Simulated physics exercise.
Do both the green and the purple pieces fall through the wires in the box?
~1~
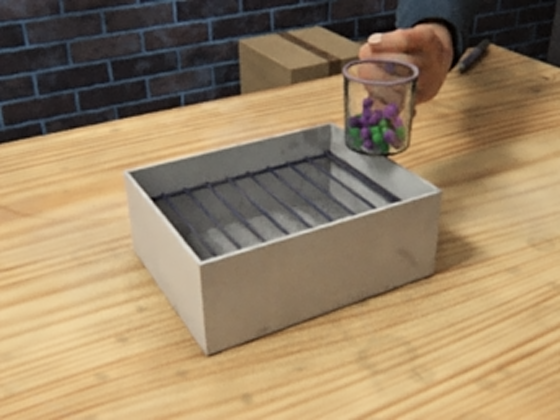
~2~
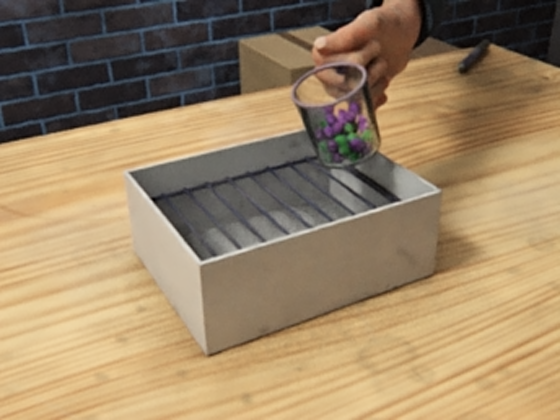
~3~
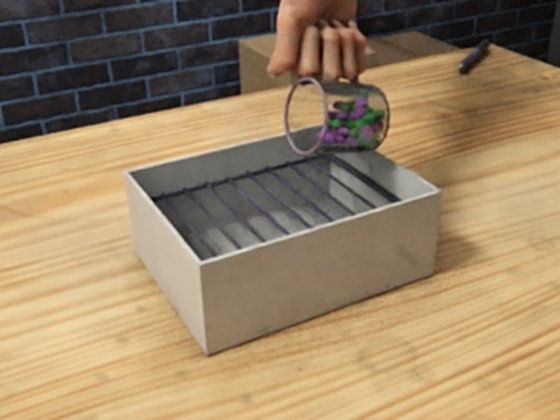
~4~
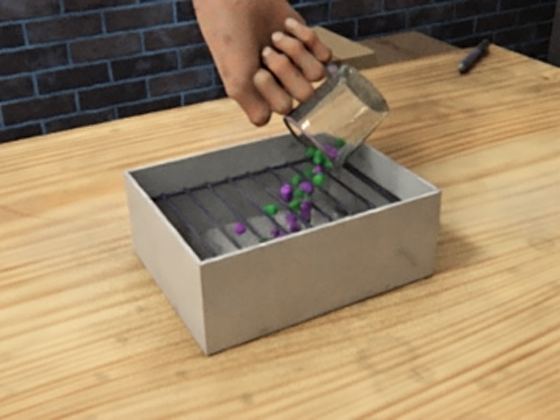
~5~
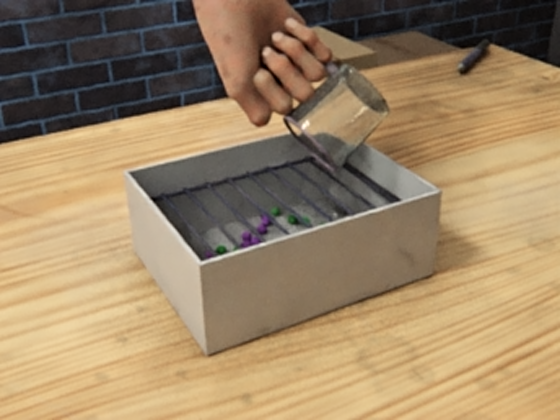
Yes, the green pieces and the purple pieces all drop through and end up below the wires.
A hand tipping a clear cup of green and purple pieces over a wired box, the pieces dropping through the wires.
